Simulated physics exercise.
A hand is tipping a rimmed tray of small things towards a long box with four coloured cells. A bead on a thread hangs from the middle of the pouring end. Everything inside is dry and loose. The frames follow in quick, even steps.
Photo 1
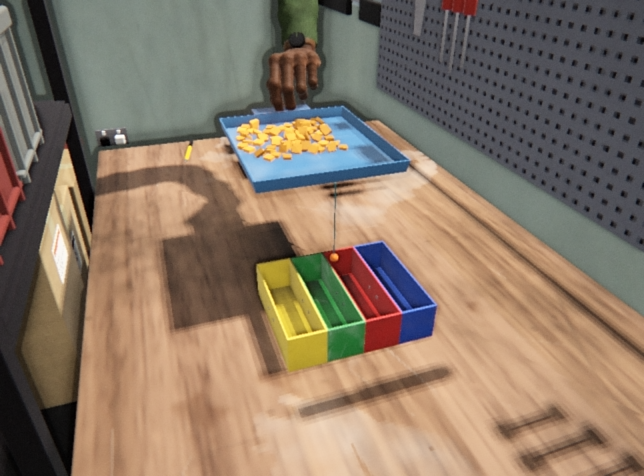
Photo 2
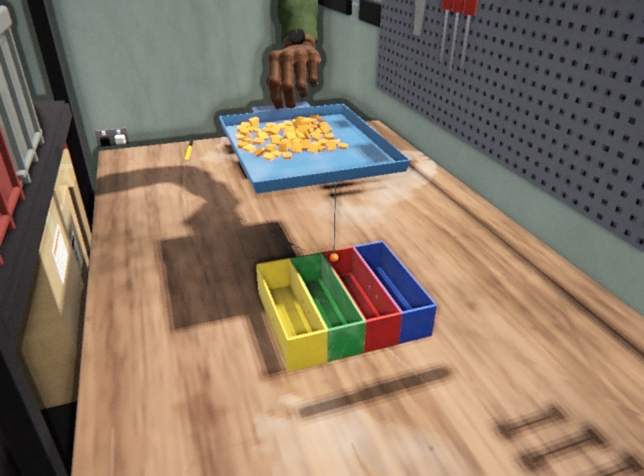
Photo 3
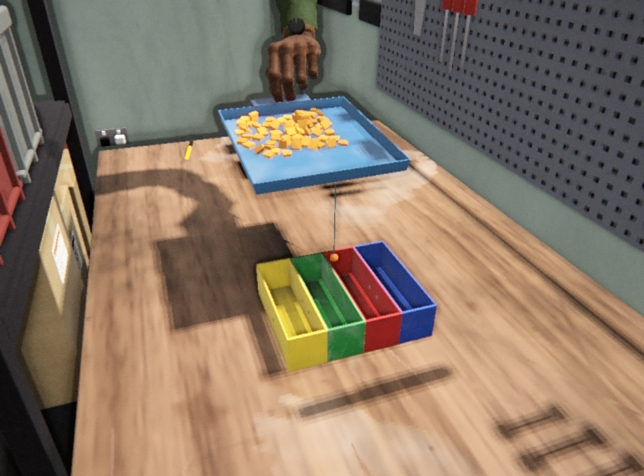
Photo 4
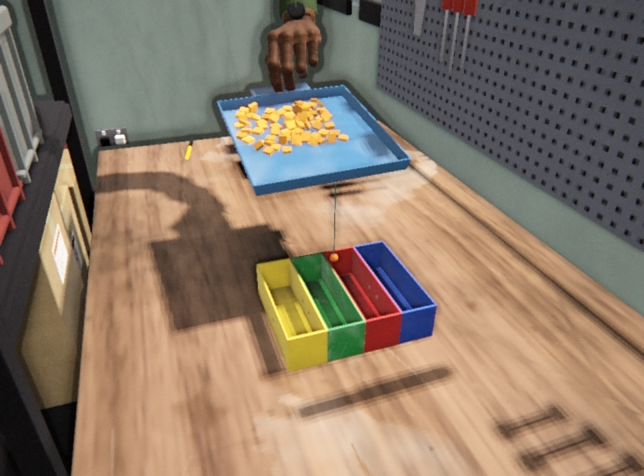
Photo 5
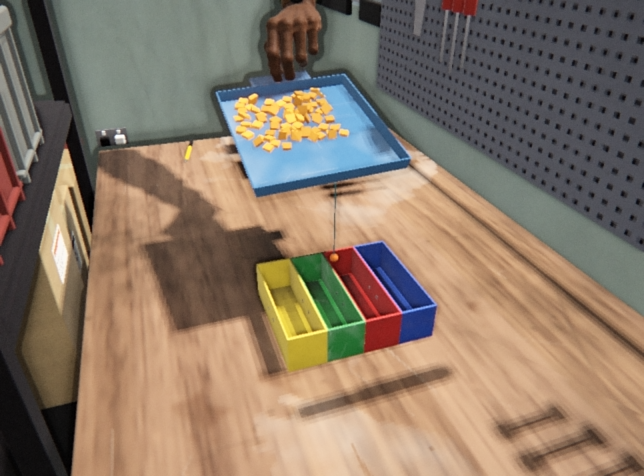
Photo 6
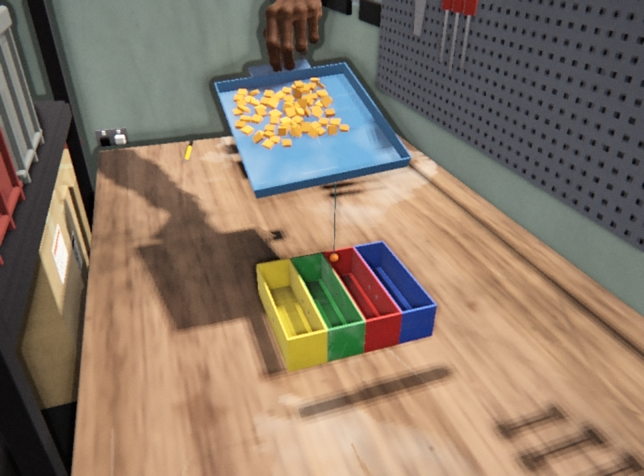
A hand at the far side of a blue tray of small orange crackers gradually raised its back edge, tilting it toward the near left corner, while the yellow, green, red and blue box stayed still.
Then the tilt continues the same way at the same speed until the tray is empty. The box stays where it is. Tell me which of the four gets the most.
The yellow cell gets the most.
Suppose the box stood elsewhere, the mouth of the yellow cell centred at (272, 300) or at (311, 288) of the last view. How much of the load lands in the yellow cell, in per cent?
First position: Some 50 %; second position: Some 40 %.
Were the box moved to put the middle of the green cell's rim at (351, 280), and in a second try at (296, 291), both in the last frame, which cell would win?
The first time the yellow one comes out on top, the second time that green cell.
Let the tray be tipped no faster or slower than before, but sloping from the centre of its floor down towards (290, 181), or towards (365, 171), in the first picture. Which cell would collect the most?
Try A: Yellow / try B: The cell in blue.
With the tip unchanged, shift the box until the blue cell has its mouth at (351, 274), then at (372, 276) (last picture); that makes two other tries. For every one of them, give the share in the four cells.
100 and 100 in a hundred, in turn.
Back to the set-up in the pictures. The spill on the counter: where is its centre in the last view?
(246, 331), roughly.
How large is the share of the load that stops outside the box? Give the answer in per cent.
Roughly 20 percent of the load.
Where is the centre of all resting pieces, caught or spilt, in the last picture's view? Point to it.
Around (296, 319).
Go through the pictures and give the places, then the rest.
In the first picture, corners of the pouring end near (256, 180) and (407, 159), level; middle of the load near (288, 135), small crackers; bead on its thread near (334, 258); yellow cell near (308, 348); green cell near (346, 339); red cell near (383, 330); blue cell near (418, 321).
In the second picture, corners of the pouring end near (256, 181) and (407, 159), level; middle of the load near (288, 133).
In the third picture, corners of the pouring end near (256, 182) and (408, 159), tipped barely, lowest at the left corner; middle of the load near (288, 129).
In the fourth picture, corners of the pouring end near (256, 184) and (408, 158), tipped a little, lowest at the left corner; middle of the load near (288, 122).
In the fifth picture, corners of the pouring end near (256, 186) and (408, 157), tipped a little, lowest at the left corner; middle of the load near (288, 115).
In the sixth picture, corners of the pouring end near (256, 188) and (409, 156), tipped clearly, lowest at the left corner; middle of the load near (288, 108); yellow cell near (308, 348); green cell near (346, 339); red cell near (383, 330); blue cell near (418, 321).
Shortly afterwards, tray tipped steeply; the whole lot on the tray.
Next, tray tipped right over; near half on the tray; near a quarter in the yellow cell; a little in the green cell; only a few in the red cell; a little falling or outside the box.
Some moments later, tray tipped past a quarter turn; near half in the yellow cell; near a quarter in the green cell; a little in the red cell; near a quarter falling or outside the box.
In the end, tray tipped past a quarter turn; near half in the yellow cell; near a quarter in the green cell; a little in the red cell; none at all in the blue cell; near a quarter outside the box.
